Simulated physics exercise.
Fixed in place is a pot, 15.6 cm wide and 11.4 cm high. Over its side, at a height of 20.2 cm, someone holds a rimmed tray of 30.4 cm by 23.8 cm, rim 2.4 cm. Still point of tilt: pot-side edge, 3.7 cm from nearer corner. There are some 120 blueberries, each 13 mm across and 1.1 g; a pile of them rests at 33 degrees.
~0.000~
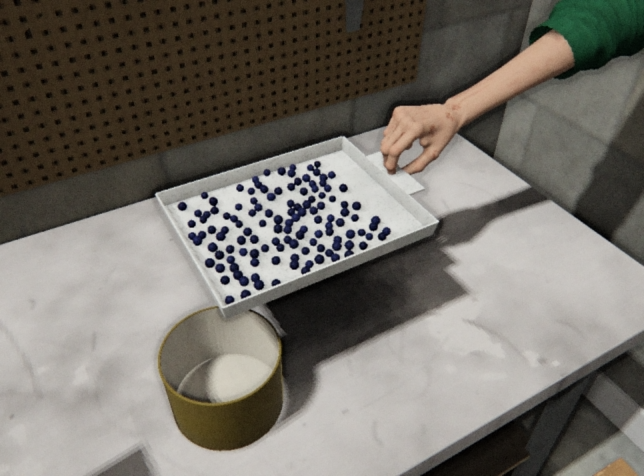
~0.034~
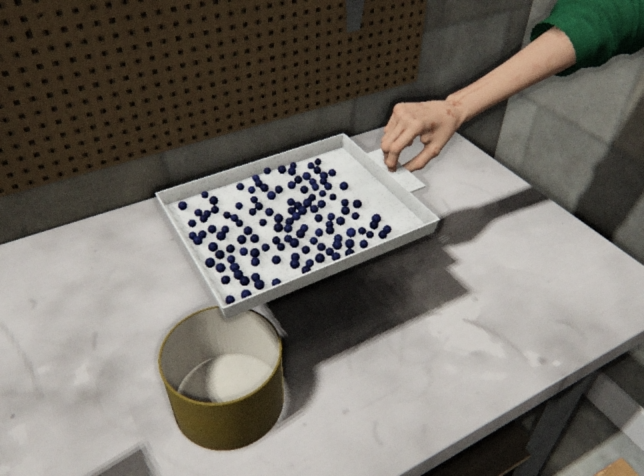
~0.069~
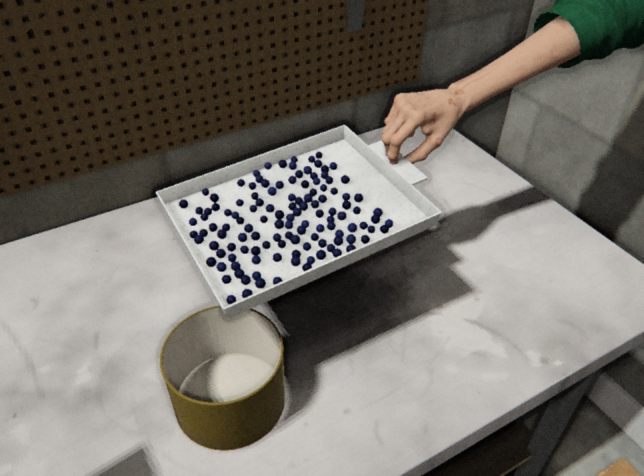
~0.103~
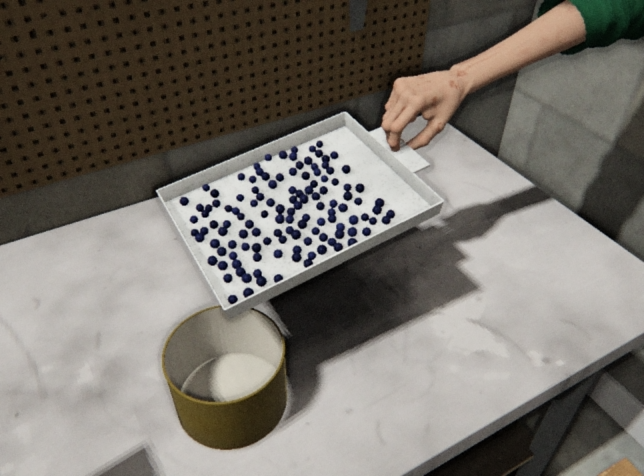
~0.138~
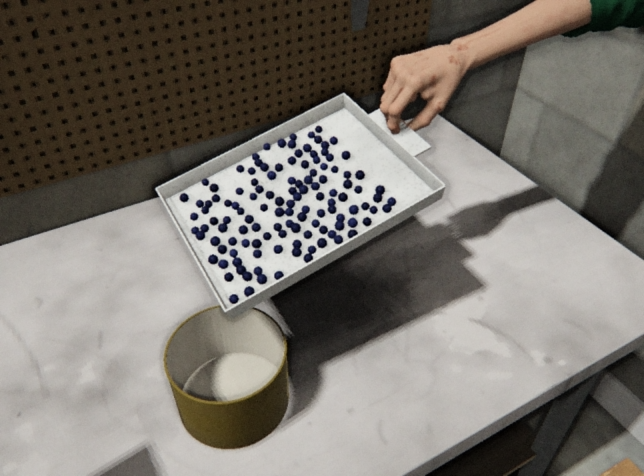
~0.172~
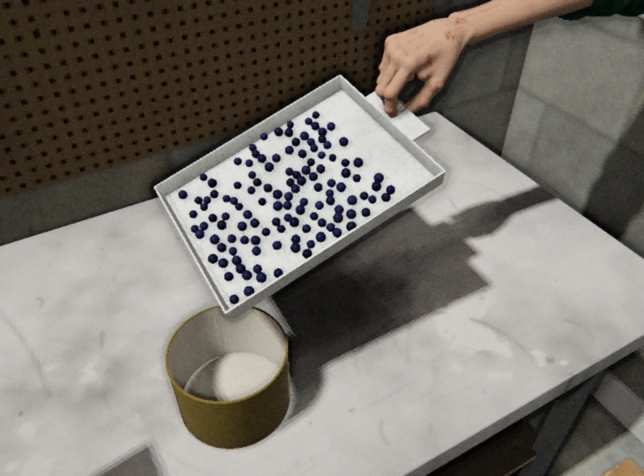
We see a hand at the right holding a rimmed white tray scattered with blueberries above a marble counter, beside a mustard-coloured pot; the hand then raises its side, tilting the tray toward the pot while the berries shift slightly.
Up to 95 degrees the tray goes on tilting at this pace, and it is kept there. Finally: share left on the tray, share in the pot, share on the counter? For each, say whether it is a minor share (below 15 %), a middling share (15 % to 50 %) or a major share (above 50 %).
I expect this. Tray - a minor share. Pot - a middling share. Counter - a major share.
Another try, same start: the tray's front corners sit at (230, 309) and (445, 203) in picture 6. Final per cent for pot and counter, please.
Pot 55 % / counter 45 %.
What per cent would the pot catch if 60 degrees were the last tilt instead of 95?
Result: Close to 10 %.
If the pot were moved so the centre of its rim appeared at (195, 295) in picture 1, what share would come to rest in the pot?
With the pot there, close to 0 per cent.
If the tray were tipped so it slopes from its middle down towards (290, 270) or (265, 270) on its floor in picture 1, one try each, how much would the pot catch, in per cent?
That would be close to 40 per cent, then close to 55 per cent.
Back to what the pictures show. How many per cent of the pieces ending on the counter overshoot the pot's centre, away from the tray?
Around 100 per cent, give or take.
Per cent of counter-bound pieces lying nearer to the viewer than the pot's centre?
Share: Roughly 40 %.
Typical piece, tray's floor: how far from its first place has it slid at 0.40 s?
By then it sits near 4 cm from where it began.
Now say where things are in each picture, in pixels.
Tray tilt 0 degrees, front corners at (224, 305) and (435, 221); middle of the pieces at (289, 223); pot at (220, 351), in the first picture.
Tray tilt 1 degrees, front corners at (225, 305) and (436, 219); middle of the pieces at (290, 222), in the second picture.
Tray tilt 3 degrees, front corners at (225, 306) and (438, 212), lowest corner left front; middle of the pieces at (290, 218), in the third picture.
Tray tilt 8 degrees, front corners at (226, 306) and (440, 200), lowest corner left front; middle of the pieces at (291, 212), in the fourth picture.
Tray tilt 13 degrees, front corners at (227, 308) and (442, 185), lowest corner left front; middle of the pieces at (291, 204), in the fifth picture.
Tray tilt 19 degrees, front corners at (227, 309) and (441, 171), lowest corner left front; middle of the pieces at (289, 196); pot at (227, 350). The tray's pace is about 170 degrees a second, in the sixth picture.
After 0.40 s, tilt 58 degrees; the tray holds 100 %, the pot 0 %.
After 0.55 s, tilt 83 degrees; the tray holds 100 %, the pot 0 %.
After 0.83 s, tilt 95 degrees; the tray holds 15 %, the pot 20 %.
By 2.1 s all is still; tray 0 %, pot 40 %, counter 60 %.
